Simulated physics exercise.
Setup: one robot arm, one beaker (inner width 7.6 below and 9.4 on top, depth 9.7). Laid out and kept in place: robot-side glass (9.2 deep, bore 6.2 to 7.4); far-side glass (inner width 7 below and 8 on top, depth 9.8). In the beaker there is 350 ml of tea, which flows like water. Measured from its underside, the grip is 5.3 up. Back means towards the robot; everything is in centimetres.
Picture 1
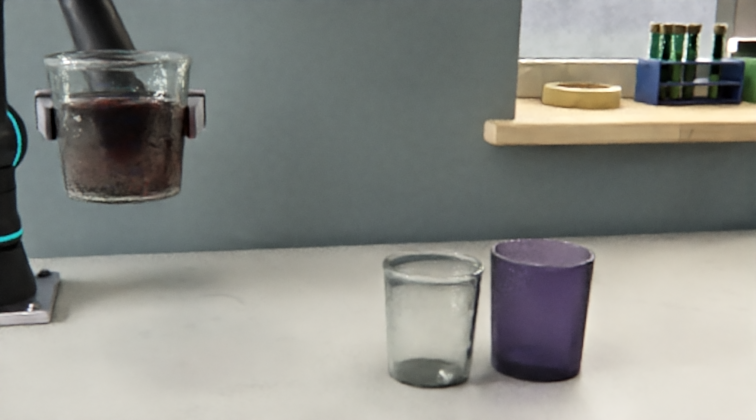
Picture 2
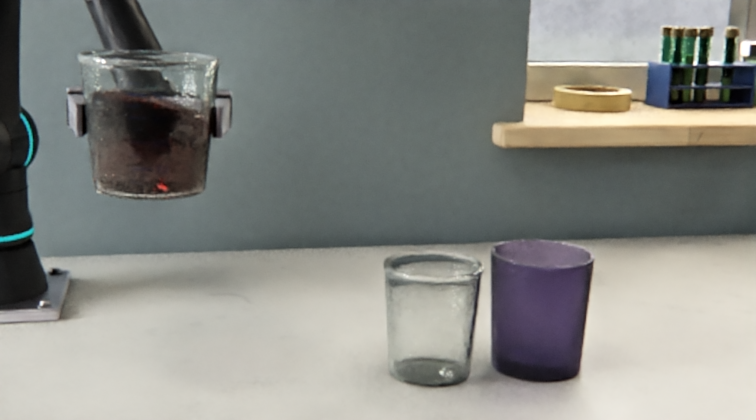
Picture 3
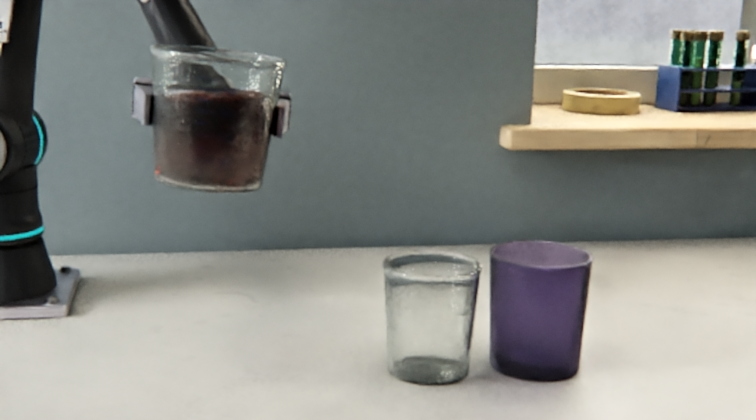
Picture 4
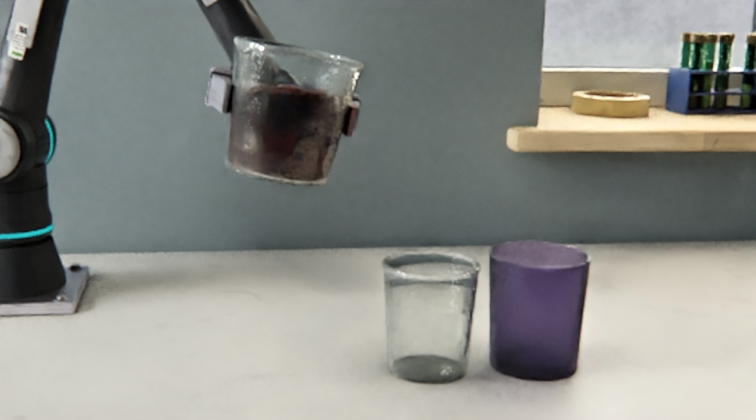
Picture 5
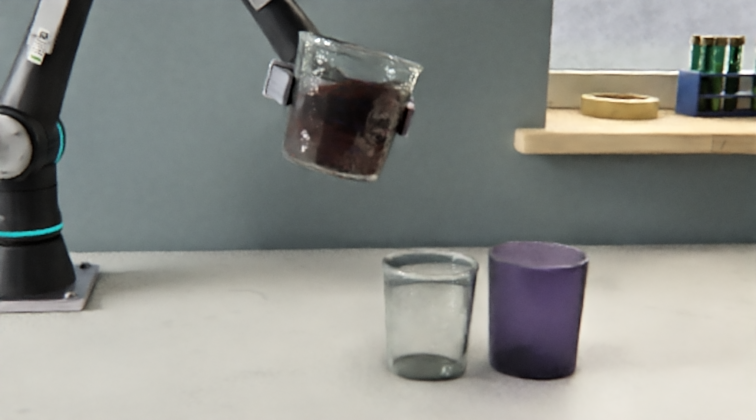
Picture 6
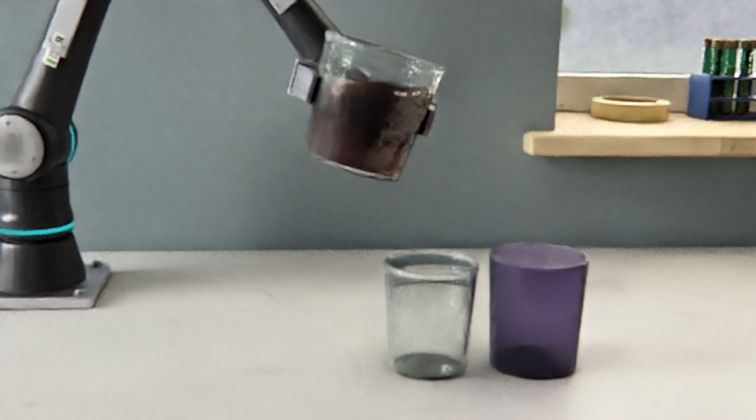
A beaker of dark liquid, gripped by a black robot arm, moves rightward above a pale tabletop while gradually tilting to the right, as a clear glass and a purple glass stand still side by side below.
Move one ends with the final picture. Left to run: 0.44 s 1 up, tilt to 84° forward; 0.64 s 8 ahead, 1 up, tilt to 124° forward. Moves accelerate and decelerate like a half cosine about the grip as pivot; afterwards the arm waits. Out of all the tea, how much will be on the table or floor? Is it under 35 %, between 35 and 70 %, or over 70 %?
It is under 35 %.
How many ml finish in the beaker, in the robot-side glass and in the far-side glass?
Around 0 ml in the first, 0 ml in the second and 280 ml in the third.
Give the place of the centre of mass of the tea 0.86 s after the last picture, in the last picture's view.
It's centred near (526, 286).
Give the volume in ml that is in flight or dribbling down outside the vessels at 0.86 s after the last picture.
Estimate: About 30 ml.
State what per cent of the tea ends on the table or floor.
It should be about 20 percent.
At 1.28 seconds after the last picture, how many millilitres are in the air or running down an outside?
0 ml.
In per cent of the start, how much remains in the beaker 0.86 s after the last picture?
I'd put it at around 10 %.
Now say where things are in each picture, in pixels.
In the first frame, the beaker middle at (122, 127), level; upper third of the tea around (121, 112), from x 60 to 180, top at y 95; 355 ml in the beaker.
In the second frame, the beaker middle at (150, 125), tilted 2° forward; upper third of the tea around (142, 109), from x 90 to 205, top at y 85.
In the third frame, the beaker middle at (214, 120), tilted 6° forward; upper third of the tea around (218, 105), from x 160 to 270, top at y 90.
In the fourth frame, the beaker middle at (288, 114), tilted 10° forward; upper third of the tea around (290, 99), from x 230 to 345, top at y 80.
In the fifth frame, the beaker middle at (345, 110), tilted 14° forward; upper third of the tea around (355, 96), from x 290 to 410, top at y 75.
In the sixth frame, the beaker middle at (368, 110), tilted 16° forward; upper third of the tea around (376, 96), from x 310 to 430, top at y 75; 355 ml in the beaker.
Then, 0.43 s on, tilted 84° forward, liquid up to 25 above the table; 265 ml in the beaker, 20 ml in the far-side glass, 65 ml in the air or running down outside.
Then, 0.86 s on, tilted 114° forward, liquid up to 40 above the table; 245 ml in the far-side glass, 40 ml on the table or floor, 35 ml in the beaker, 30 ml in the air or running down outside.
Then, 1.28 s on, tilted 124° forward, liquid up to 9 above the table; 285 ml in the far-side glass, 70 ml on the table or floor.
Then, 2.08 s on, tilted 124° forward, liquid up to 7 above the table; 285 ml in the far-side glass, 70 ml on the table or floor.
In the end, 285 ml in the far-side glass, 70 ml on the table or floor. That is 19 % on the table or floor.
